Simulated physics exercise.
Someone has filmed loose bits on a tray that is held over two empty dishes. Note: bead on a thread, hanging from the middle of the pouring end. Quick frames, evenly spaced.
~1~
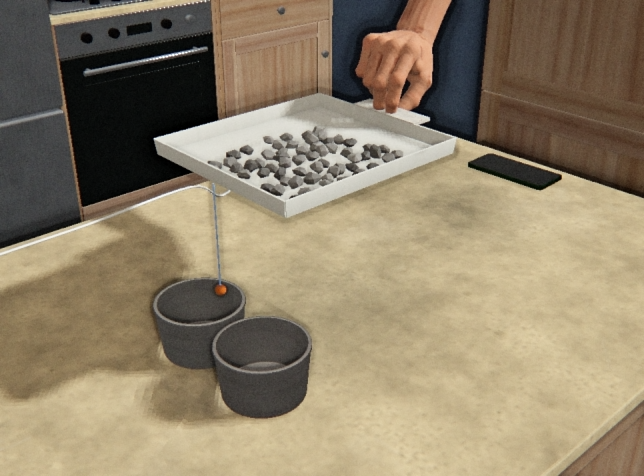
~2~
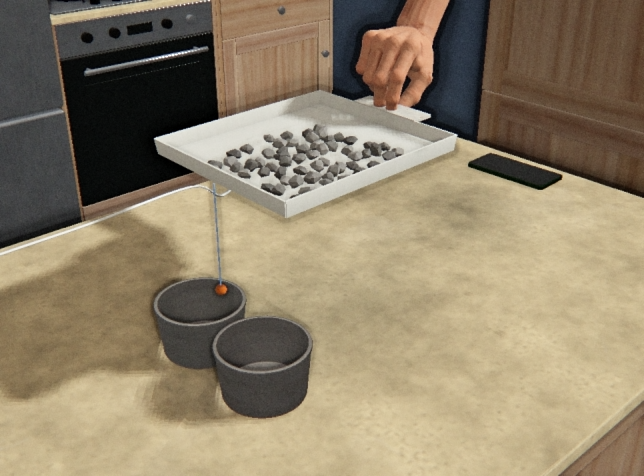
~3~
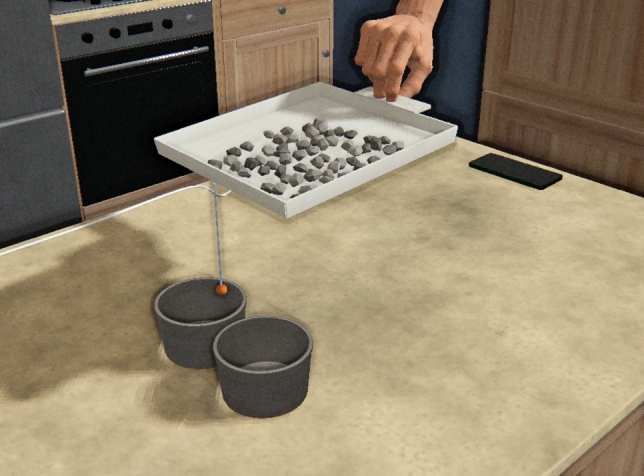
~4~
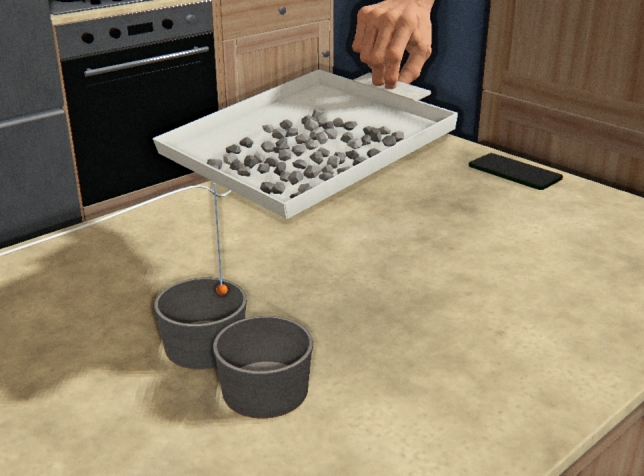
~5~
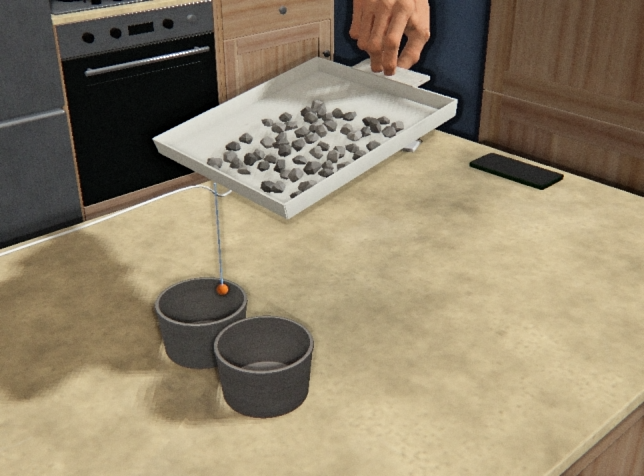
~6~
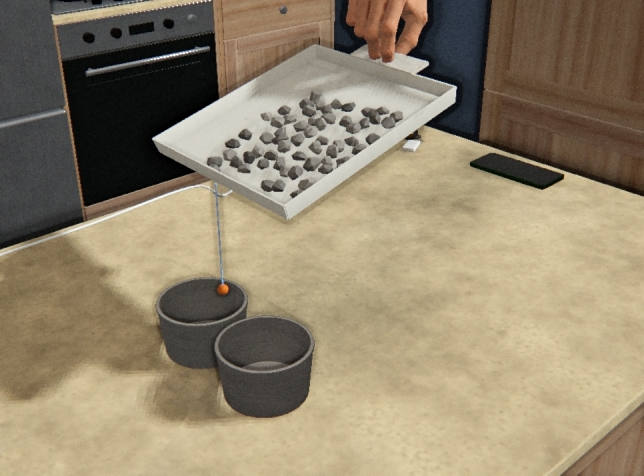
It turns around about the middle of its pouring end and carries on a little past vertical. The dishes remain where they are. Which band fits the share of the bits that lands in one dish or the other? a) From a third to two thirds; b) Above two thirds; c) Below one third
(a) From a third to two thirds.
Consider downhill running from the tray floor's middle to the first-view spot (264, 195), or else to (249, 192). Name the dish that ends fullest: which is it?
The first try favours the rightmost dish, the second the rightmost dish.
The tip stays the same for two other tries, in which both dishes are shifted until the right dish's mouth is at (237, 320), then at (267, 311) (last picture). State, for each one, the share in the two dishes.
First placement: Some 20 %; second placement: Some 0 %.
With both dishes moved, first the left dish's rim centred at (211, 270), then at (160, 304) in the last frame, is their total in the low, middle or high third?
First attempt: Below one third; second attempt: More than two thirds.
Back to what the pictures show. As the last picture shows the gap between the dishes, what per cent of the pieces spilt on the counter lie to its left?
Left share: Close to 100 %.
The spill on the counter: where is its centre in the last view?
About (160, 403).
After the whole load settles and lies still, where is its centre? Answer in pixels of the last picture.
About (215, 389).
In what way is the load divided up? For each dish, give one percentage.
Left dish 20, right dish 30 %.
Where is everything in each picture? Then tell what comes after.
In the first frame, corners of the pouring end at (157, 139) and (286, 200), level; middle of the load at (298, 160), bits of gravel; left dish at (165, 336); right dish at (225, 382); bead on its thread at (221, 290).
In the second frame, corners of the pouring end at (157, 138) and (286, 200), level; middle of the load at (299, 159).
In the third frame, corners of the pouring end at (157, 138) and (286, 201), tipped barely, level across its low end; middle of the load at (299, 155).
In the fourth frame, corners of the pouring end at (156, 138) and (285, 202), tipped a little, level across its low end; middle of the load at (298, 150).
In the fifth frame, corners of the pouring end at (156, 138) and (285, 203), tipped a little, level across its low end; middle of the load at (298, 145).
In the sixth frame, corners of the pouring end at (155, 138) and (284, 204), tipped clearly, level across its low end; middle of the load at (297, 140); left dish at (167, 335); right dish at (228, 382).
Soon after the last picture, tray tipped steeply; nearly all on the tray; a small part in the air.
A little later, tray tipped past a quarter turn; about a third on the tray; a small part in the right dish; a stray few in the left dish; a small part outside both; about a third in the air.
Later still, tray tipped past a quarter turn; about a quarter in the right dish; a small part in the left dish; about half outside both.
At rest, tray tipped past a quarter turn; about a quarter in the right dish; a small part in the left dish; about half outside both.
